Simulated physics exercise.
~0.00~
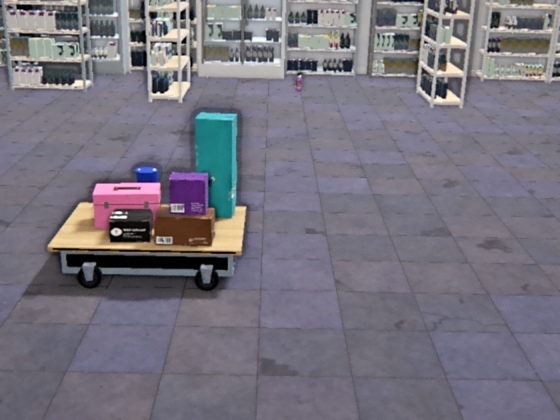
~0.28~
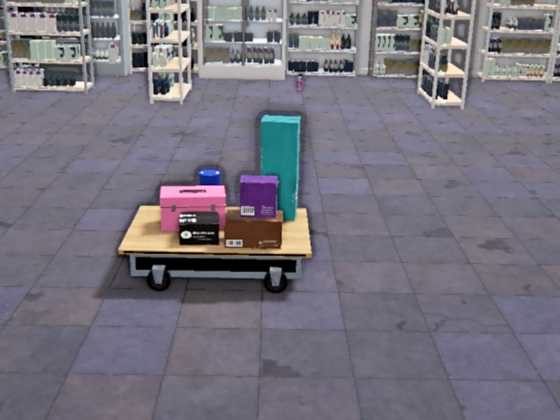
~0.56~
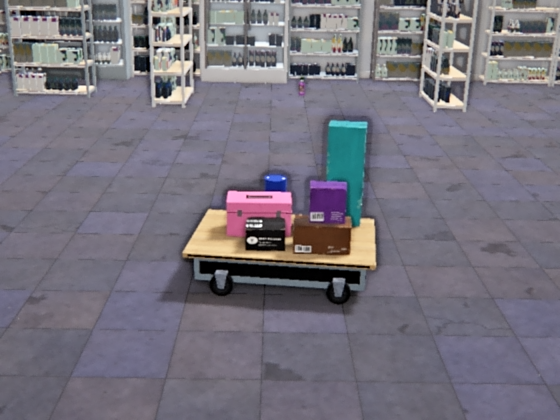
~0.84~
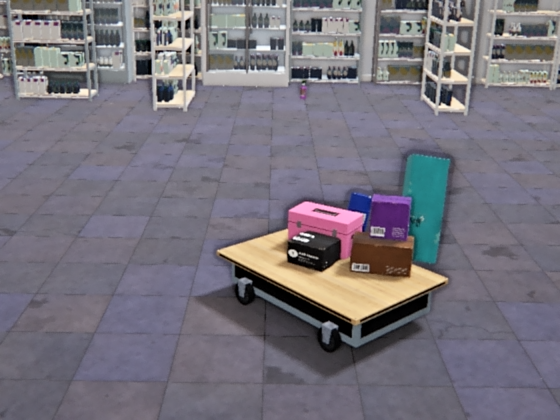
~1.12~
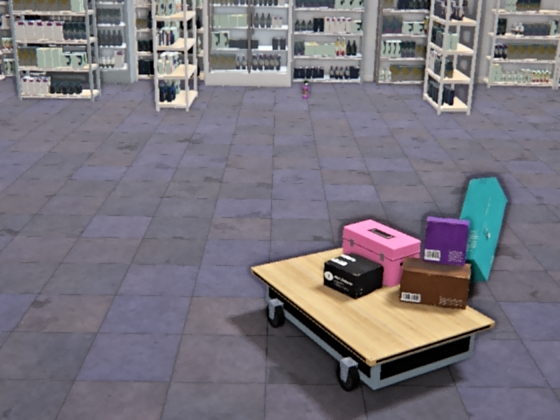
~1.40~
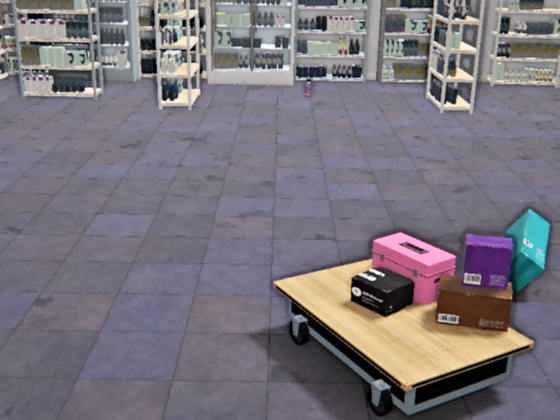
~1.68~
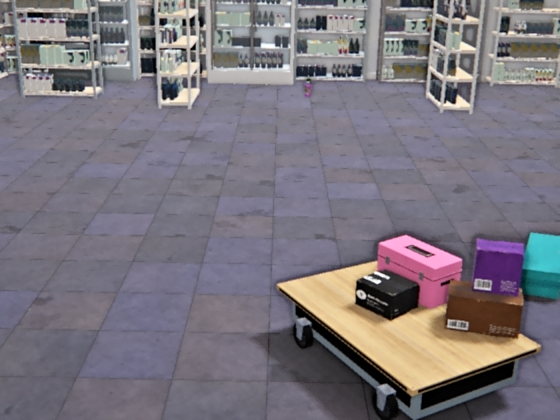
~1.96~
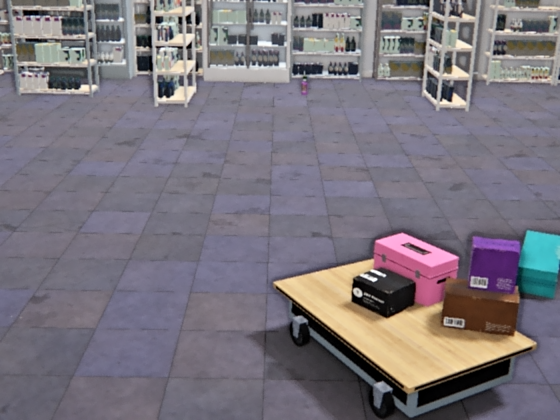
At first, a flat wooden cart carrying a tall turquoise box, a blue canister, a pink toolbox, and purple, brown and black boxes rolls rightward across a tiled floor, with stocked shelves behind. It then swings toward the viewer, and the turquoise box and blue canister lean while the other items shift across the deck. As the cart continues toward the lower right, the canister drops from sight and the purple box briefly tilts. The turquoise box topples off the far side. Finally, the cart stops with the toolbox and three smaller boxes still aboard, the turquoise box lying beyond them.
